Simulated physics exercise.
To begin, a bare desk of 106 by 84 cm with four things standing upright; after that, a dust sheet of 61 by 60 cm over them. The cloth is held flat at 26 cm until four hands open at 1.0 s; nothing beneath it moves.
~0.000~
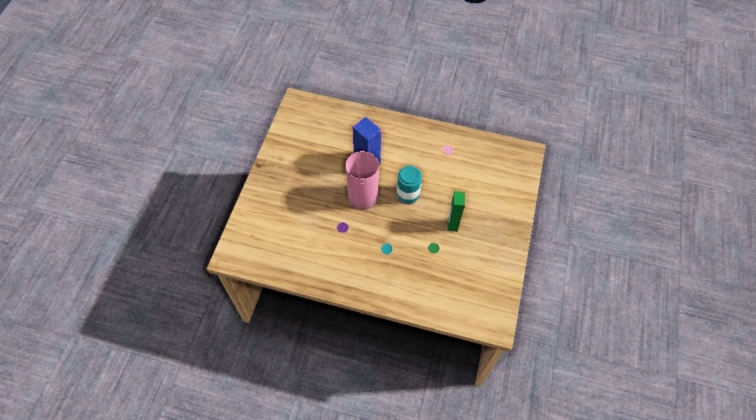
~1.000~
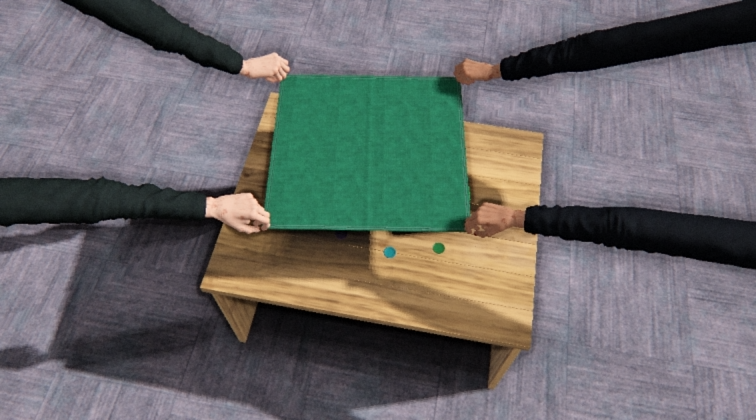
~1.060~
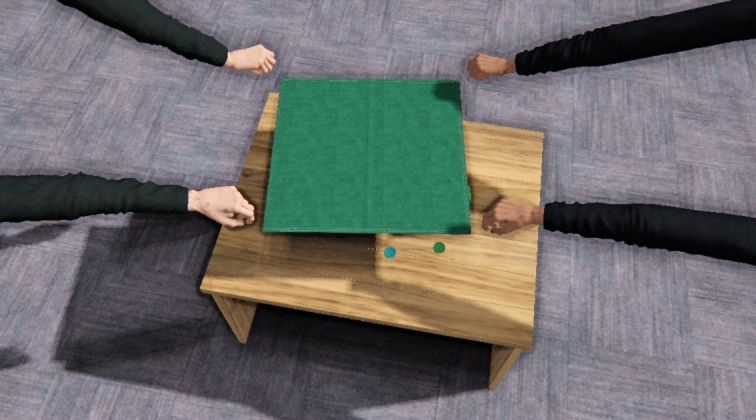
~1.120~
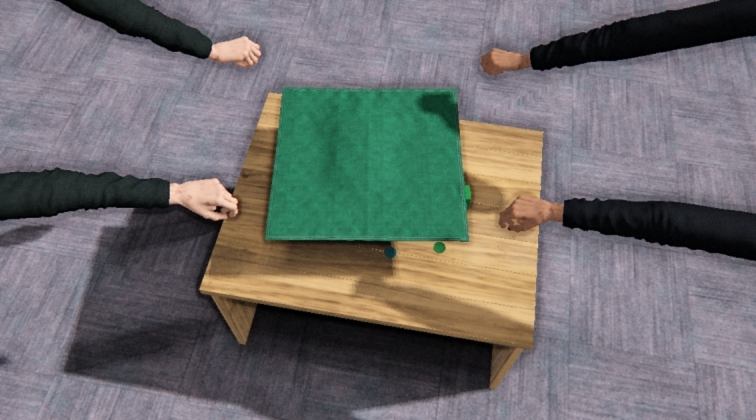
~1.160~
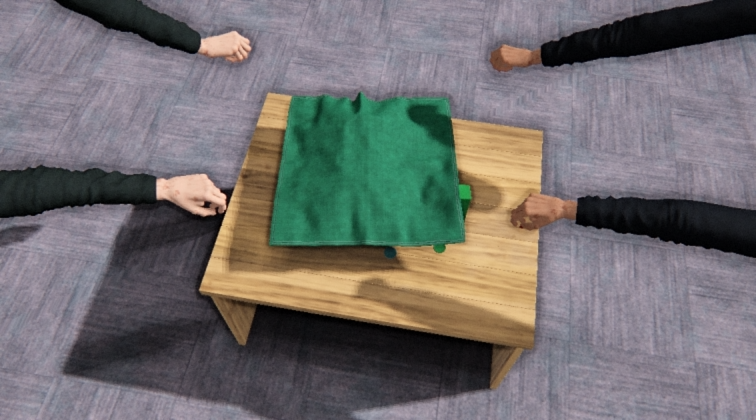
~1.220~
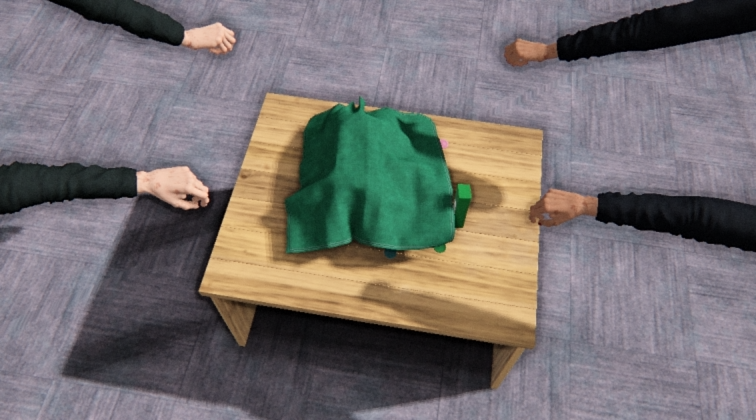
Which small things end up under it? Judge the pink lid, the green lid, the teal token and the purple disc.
The pink lid remains in the open, the green lid still shows, the teal token remains in the open, the purple disc gets covered.
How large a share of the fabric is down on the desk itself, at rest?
Portion on top, approx.: 15 %.
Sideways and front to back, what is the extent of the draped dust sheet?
About 44 cm wide by 56 cm front to back.
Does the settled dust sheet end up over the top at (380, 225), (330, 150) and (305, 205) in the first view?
Draped over, left clear, left clear - in the order asked.
By 1.4 s, 15 % of it is down, spanning 46 by 53 cm, above purple disc.
By 1.6 s, 10 % of it is down, spanning 48 by 56 cm, above purple disc.
By 1.7 s, 10 % of it is down, spanning 45 by 56 cm, above purple disc.
By 1.9 s, 15 % of it is down, spanning 45 by 56 cm, above purple disc.
By 2.7 s, 15 % of it is down, spanning 45 by 56 cm, above purple disc.
